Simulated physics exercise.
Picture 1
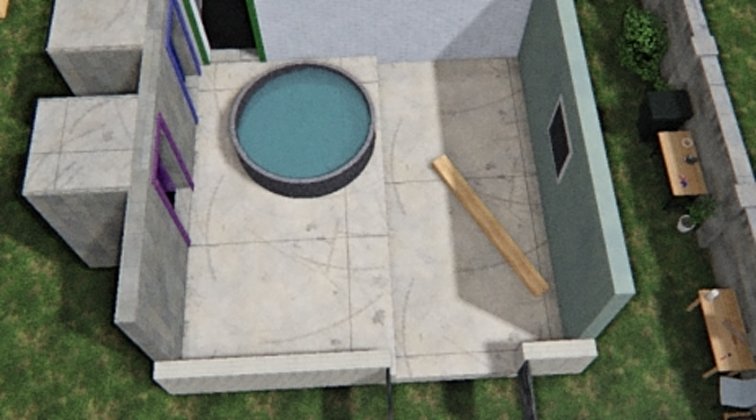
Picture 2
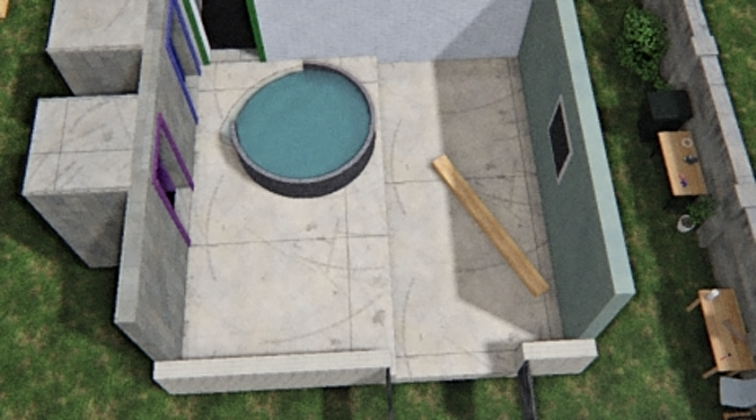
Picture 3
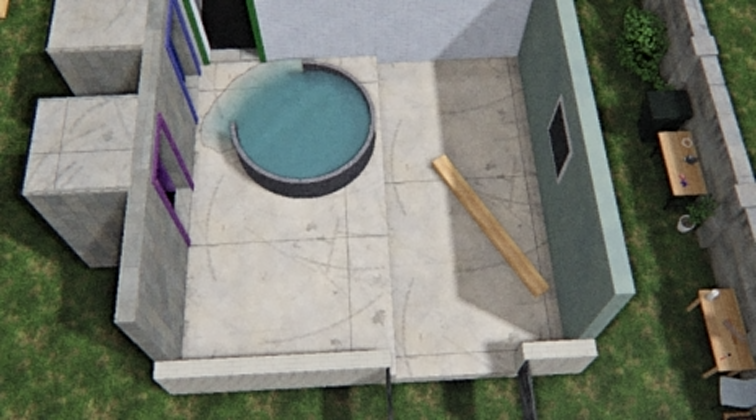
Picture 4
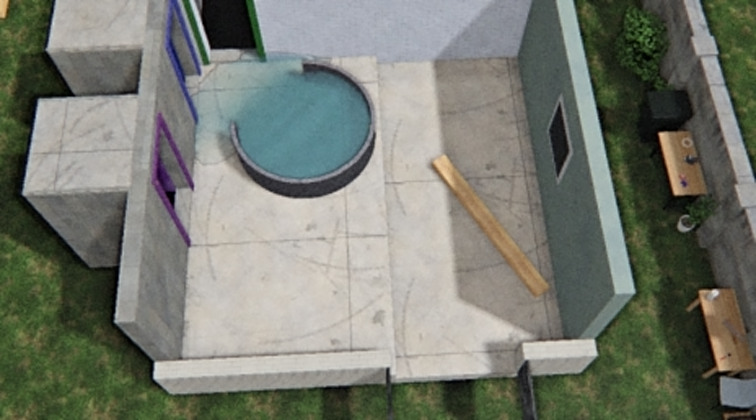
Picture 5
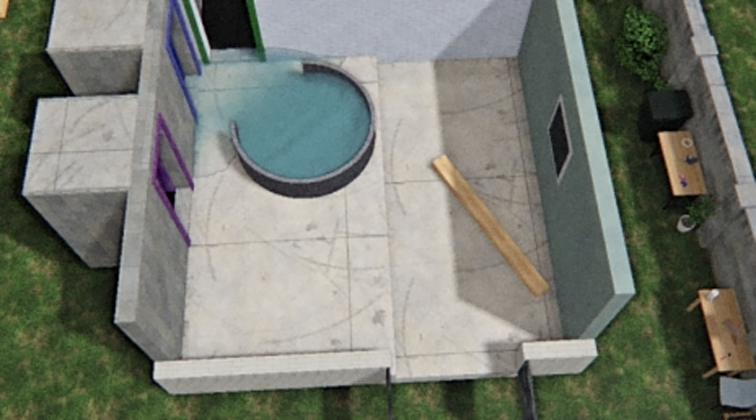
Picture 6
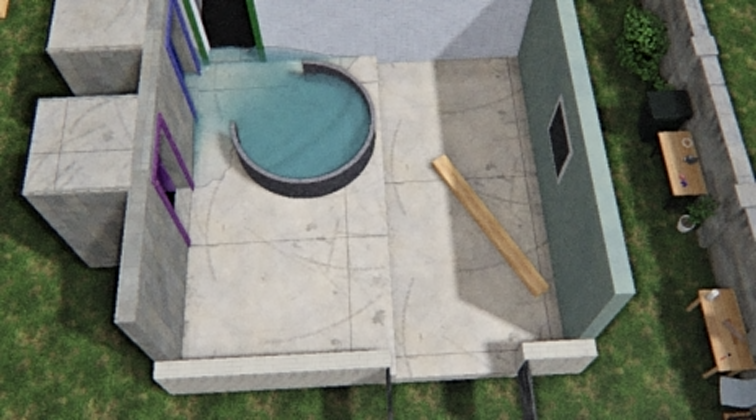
At first, still water fills a round pool in a walled concrete yard, with a wooden plank lying to the right. Then a gap opens in the pool's far left side and water pours out, spreading in a thin sheet toward the blue-trimmed opening, while the plank stays still.
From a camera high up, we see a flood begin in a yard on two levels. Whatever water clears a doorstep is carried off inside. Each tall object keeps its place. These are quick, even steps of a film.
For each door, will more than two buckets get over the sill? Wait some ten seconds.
The blue door: Yes, more than two; the green door: Yes, more than two; the purple door: No, two or fewer.
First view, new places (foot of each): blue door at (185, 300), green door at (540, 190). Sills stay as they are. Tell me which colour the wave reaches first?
The door marked purple.
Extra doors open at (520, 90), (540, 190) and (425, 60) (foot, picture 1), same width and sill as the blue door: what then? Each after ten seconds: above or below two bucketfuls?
The three come out short, short and short.
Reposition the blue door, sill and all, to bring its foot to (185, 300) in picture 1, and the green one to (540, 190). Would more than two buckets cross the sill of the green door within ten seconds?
Looking at it, the green one doesn't reach that level.
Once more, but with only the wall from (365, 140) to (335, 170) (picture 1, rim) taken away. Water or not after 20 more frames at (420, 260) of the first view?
That spot ends up swamped.
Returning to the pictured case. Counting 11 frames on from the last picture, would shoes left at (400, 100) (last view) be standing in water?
By then I'd expect it to be inundated.
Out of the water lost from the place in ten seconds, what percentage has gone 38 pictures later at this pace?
Roughly 95 percent.
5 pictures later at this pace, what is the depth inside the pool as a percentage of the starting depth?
Estimate: Close to 62 %.
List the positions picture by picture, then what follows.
In the first picture, still water in the round pool at (304, 122).
In the second picture, the front is at a hidden place, out from the gap on the round pool's far side.
In the third picture, water pours out on the round pool's far side and has run to (307, 59).
In the fourth picture, the front is at (195, 153), out from the gap on the round pool's far side.
In the fifth picture, the front is at (195, 169), out from the gap on the round pool's far side.
In the sixth picture, water pours out on the round pool's far side and has run to (194, 181).
A moment on, water covers 15 % of the floor; the blue door far over two buckets in, the green door over two buckets in, the purple door wet at the sill, nothing in.
Next, water covers 25 % of the floor; the blue door far over two buckets in, the green door far over two buckets in, the purple door wet at the sill, nothing in.
Then, water covers 35 % of the floor; the blue door far over two buckets in, the green door far over two buckets in, the purple door wet at the sill, nothing in.
Later, water covers 50 % of the floor; the blue door far over two buckets in, the green door far over two buckets in, the purple door wet at the sill, nothing in.
In the end, water covers 70 % of the floor; the blue door far over two buckets in, the green door far over two buckets in, the purple door wet at the sill, nothing in.
